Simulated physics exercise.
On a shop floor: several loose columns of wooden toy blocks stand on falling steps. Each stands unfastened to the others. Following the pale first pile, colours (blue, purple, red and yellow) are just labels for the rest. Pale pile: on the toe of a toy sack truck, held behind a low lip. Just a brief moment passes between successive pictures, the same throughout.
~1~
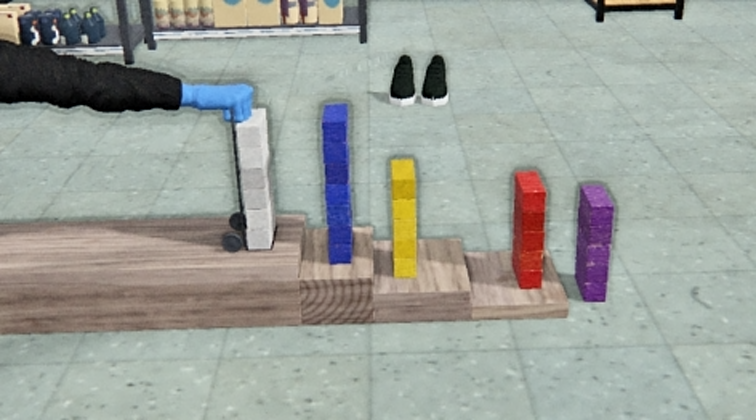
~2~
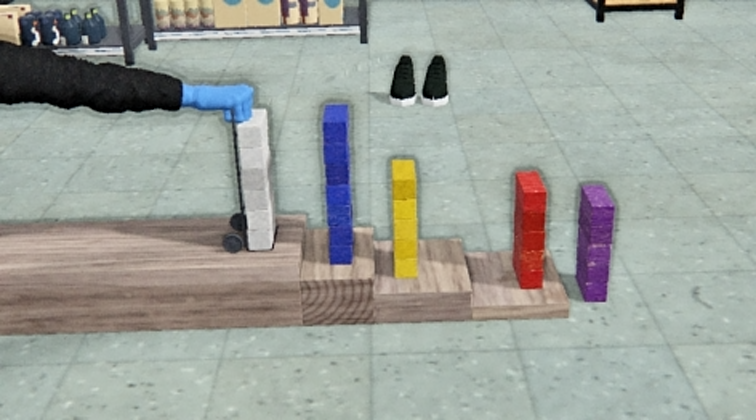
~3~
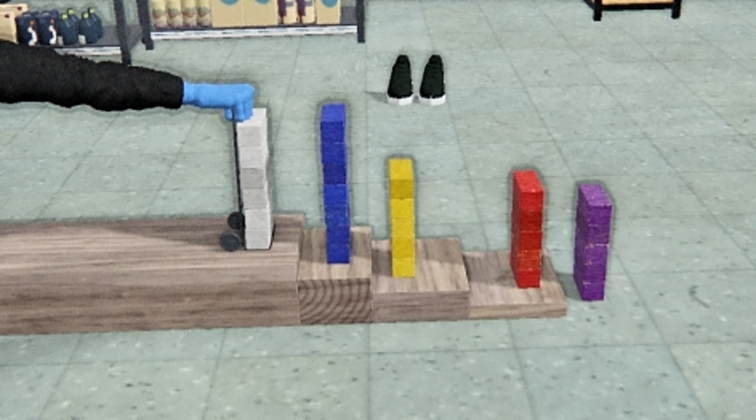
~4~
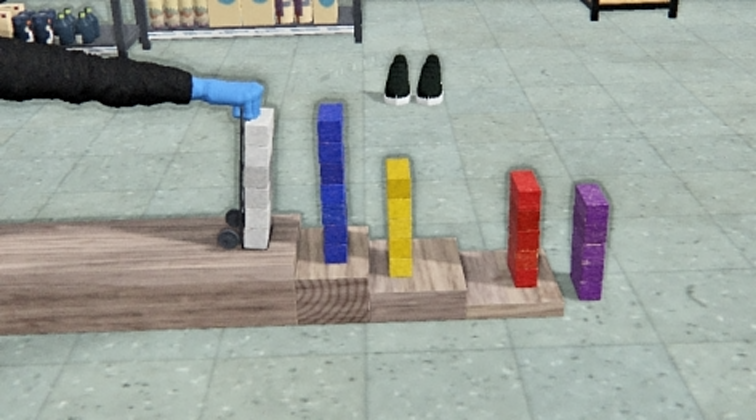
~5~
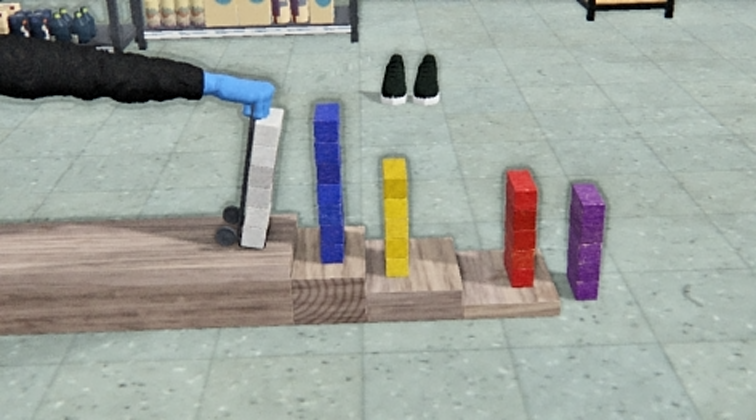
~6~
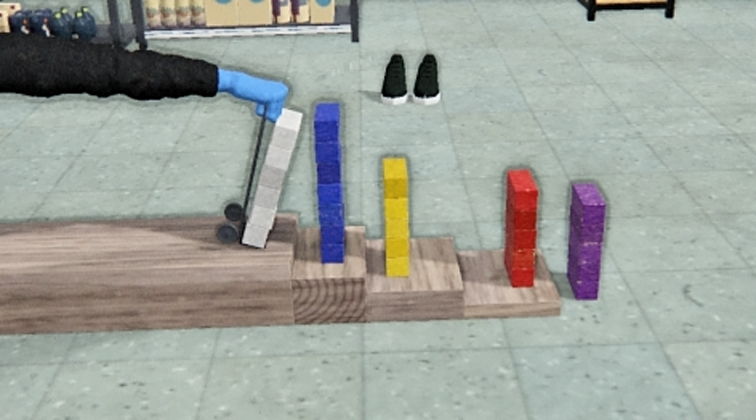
A blue-gloved hand at the top of a pale block column on a small wheeled frame stays nearly still, then tilts it rightward toward the blue column, while the blue, yellow, red and purple columns stand in place.
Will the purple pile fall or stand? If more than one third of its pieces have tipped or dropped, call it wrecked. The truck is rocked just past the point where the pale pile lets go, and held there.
It will fall.
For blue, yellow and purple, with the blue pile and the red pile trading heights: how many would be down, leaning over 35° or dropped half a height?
By colour, the number down is blue 4, yellow 4 and purple 4.
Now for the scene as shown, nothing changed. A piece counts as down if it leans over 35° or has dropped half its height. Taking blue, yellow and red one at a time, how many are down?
Count per pile - blue: 6; yellow: 4; red: 4.
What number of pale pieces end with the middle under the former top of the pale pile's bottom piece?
Count = 6.
Just after the last frame, 6 of the pale pile down; none of the 5 purple blocks down (0 of 22 in all colours); top purple block unmoved; top blue block tilted clearly.
A moment on, 6 of the pale pile down; none of the 5 purple blocks down (6 of 22 in all colours); top purple block unmoved; top blue block on its side.
Further on, 6 of the pale pile down; 1 of the 5 purple blocks down (15 of 22 in all colours); top purple block tilted clearly, half its height lower; top yellow block on its side.
When it is over, 6 of the pale pile down; 4 of the 5 purple blocks down (18 of 22 in all colours); top purple block on its side; top yellow block on its side. In pixels of the last frame, middles, top purple block near (736, 274), top yellow block near (515, 247).
